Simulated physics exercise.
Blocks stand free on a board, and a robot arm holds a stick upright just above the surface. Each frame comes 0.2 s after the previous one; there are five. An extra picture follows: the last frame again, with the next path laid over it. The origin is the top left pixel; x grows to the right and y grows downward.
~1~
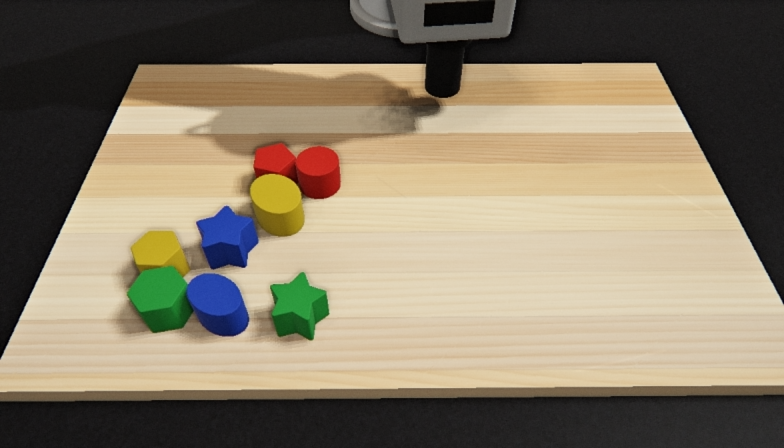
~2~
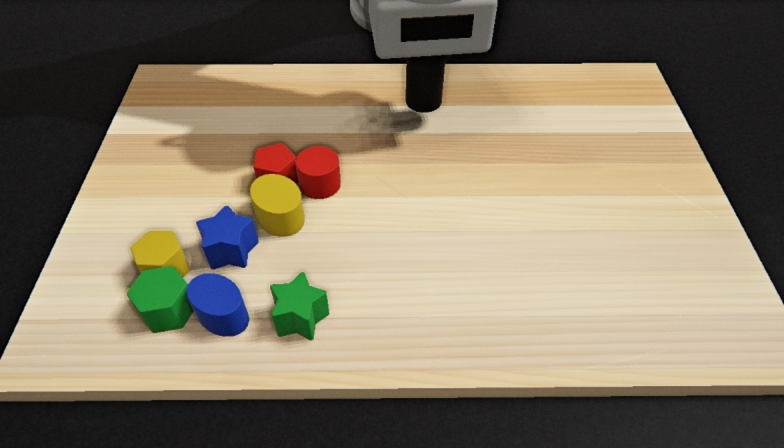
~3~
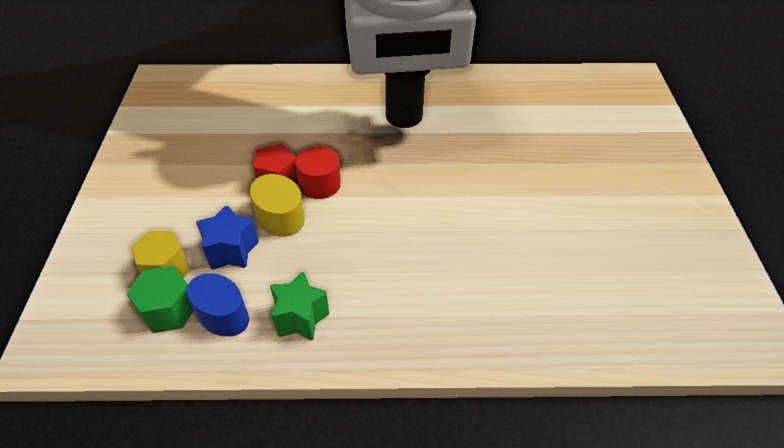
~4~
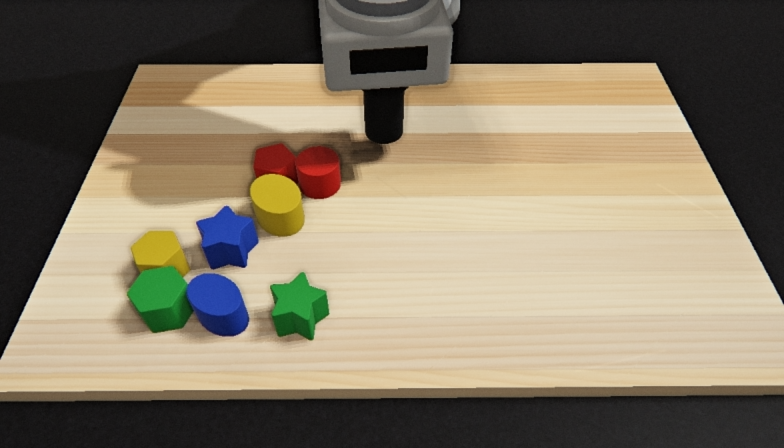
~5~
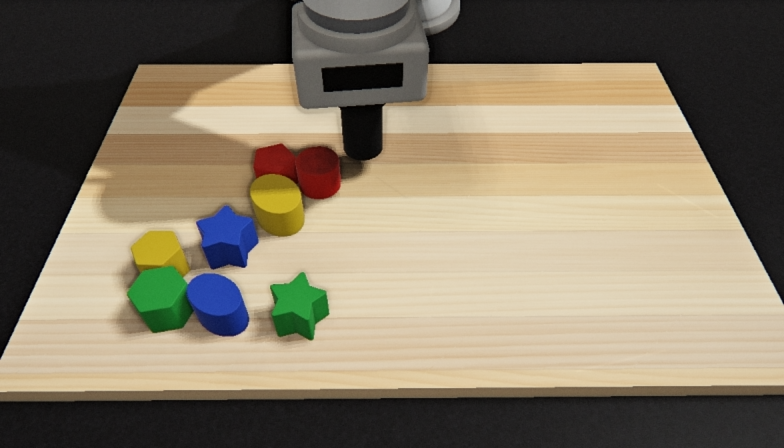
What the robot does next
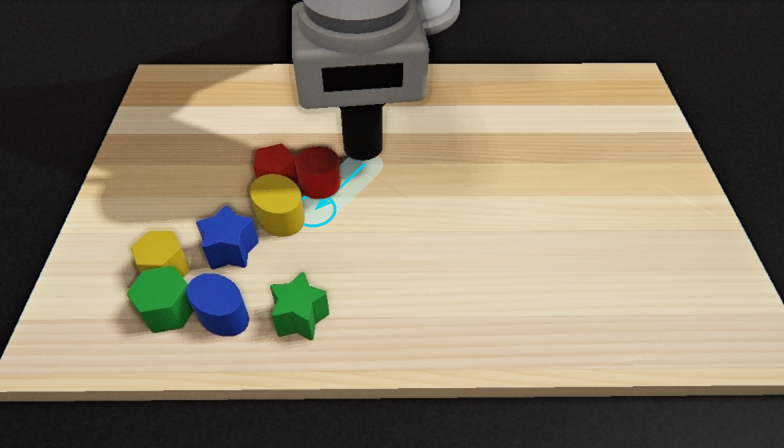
Robot arm moving a black stick down and left over a wooden board toward red blocks, while the coloured blocks stay still.
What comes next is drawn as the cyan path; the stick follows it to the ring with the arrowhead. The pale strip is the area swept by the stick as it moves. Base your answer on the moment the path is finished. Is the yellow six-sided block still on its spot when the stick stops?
Yes - that is the case.
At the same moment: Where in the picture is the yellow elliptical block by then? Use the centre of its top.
So, by the moment the path ends, you'll find the top centre of the yellow elliptical block at (231, 206).
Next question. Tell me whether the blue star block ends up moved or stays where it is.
Moved off its spot.
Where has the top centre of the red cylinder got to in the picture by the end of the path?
When the path ends, it will be at (269, 179).
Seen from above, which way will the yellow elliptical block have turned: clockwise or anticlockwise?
Anticlockwise.
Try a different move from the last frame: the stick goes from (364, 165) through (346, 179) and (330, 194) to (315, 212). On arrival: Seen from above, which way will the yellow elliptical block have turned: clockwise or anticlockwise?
Watching from overhead, you'd notice the yellow elliptical block rotating counter-clockwise.
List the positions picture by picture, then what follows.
In the first frame, stick's lower end at (442, 88); yellow six-sided block at (155, 247); blue star block at (223, 227); red pentagon at (273, 157); yellow elliptical block at (275, 193); red cylinder at (317, 160).
In the second frame, stick at (424, 102); blocks still.
In the third frame, stick at (404, 117); blocks still.
In the fourth frame, stick at (384, 132); blocks still.
In the fifth frame, stick at (363, 148); yellow six-sided block at (155, 247); blue star block at (223, 227); red pentagon at (273, 157); yellow elliptical block at (275, 193); red cylinder at (317, 160).
Drawn move, from (364, 165) to (314, 210).
On the path given first. Halfway along, stick at (338, 170); red pentagon at (263, 156); yellow elliptical block at (264, 197), turned 15° anticlockwise; red cylinder at (295, 171).
At the end, stick at (312, 193); yellow six-sided block still; blue star block at (208, 240), turned 20° anticlockwise; red pentagon at (255, 153), turned 15° clockwise; yellow elliptical block at (231, 206), turned 50° anticlockwise; red cylinder at (269, 179).
